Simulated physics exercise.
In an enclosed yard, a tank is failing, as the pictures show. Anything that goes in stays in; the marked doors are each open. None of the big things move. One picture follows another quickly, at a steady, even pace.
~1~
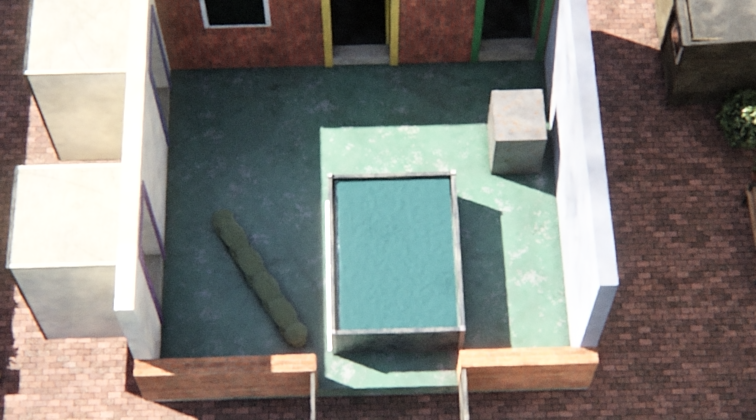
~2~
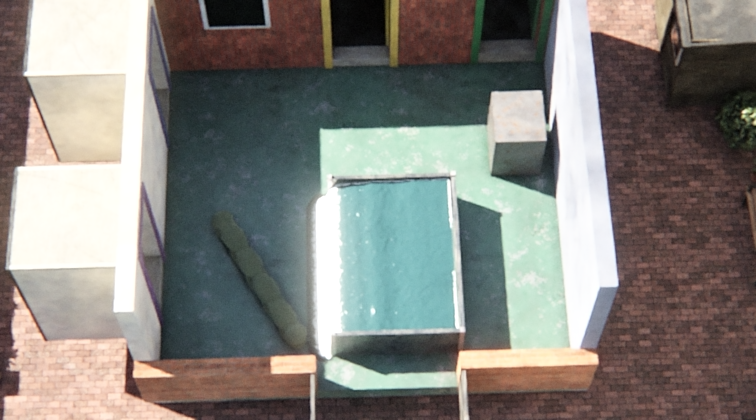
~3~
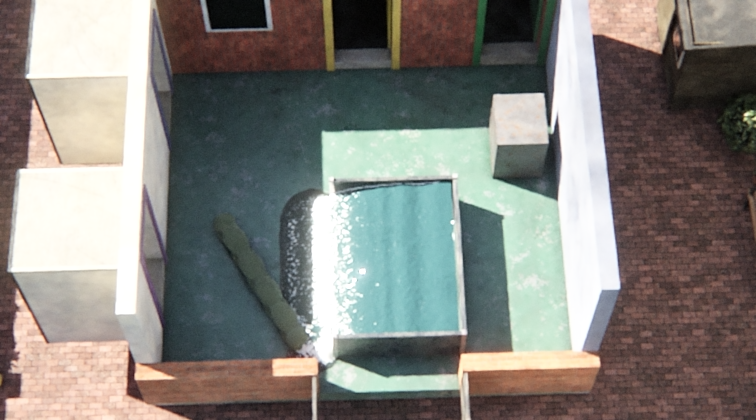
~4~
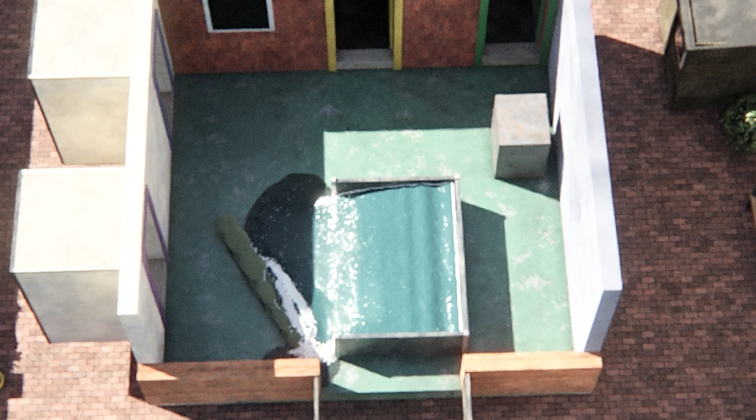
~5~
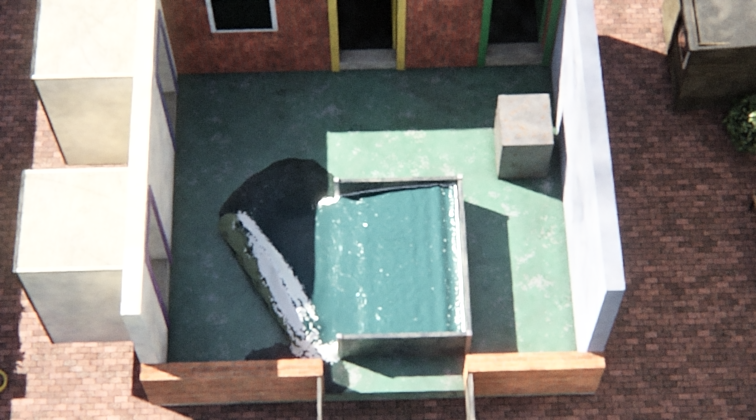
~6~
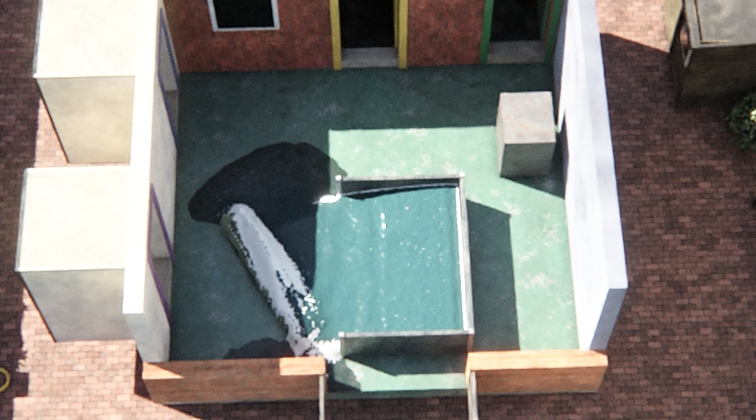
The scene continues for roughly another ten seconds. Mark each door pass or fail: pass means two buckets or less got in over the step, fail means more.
Purple door - pass, blue door - fail, yellow door - pass, green door - pass.
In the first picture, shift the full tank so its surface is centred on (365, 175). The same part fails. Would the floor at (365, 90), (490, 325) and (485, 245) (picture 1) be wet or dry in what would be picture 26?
Taking the three spots in turn, I'd say drenched, then drenched, then spared.
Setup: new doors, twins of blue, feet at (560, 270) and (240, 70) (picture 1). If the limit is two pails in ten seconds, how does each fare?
In order: Falls short, exceeds it.
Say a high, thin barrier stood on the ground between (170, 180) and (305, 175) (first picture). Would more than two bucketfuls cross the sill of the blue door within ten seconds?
Blue falls short.
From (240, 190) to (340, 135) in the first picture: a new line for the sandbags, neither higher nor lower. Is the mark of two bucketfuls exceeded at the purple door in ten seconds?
Note - purple door breached.
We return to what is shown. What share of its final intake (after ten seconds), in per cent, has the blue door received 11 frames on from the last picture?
Roughly 10 per cent.
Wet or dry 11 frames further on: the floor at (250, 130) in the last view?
Looking there, it would be swamped.
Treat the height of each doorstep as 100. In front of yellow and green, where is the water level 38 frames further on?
Readings, in sequence: 50 percent and 40 percent.
A moment on, water covers 40 % of the floor; the purple door wet at the sill, nothing in, the blue door wet at the sill, nothing in, the yellow door not reached, the green door not reached.
Next, water covers 50 % of the floor; the purple door wet at the sill, nothing in, the blue door under two buckets in, the yellow door not reached, the green door not reached.
Then, water covers 55 % of the floor; the purple door wet at the sill, nothing in, the blue door far over two buckets in, the yellow door wet at the sill, nothing in, the green door not reached.
Later, water covers 85 % of the floor; the purple door wet at the sill, nothing in, the blue door far over two buckets in, the yellow door wet at the sill, nothing in, the green door wet at the sill, nothing in.
In the end, water covers 95 % of the floor; the purple door wet at the sill, nothing in, the blue door far over two buckets in, the yellow door wet at the sill, nothing in, the green door wet at the sill, nothing in.
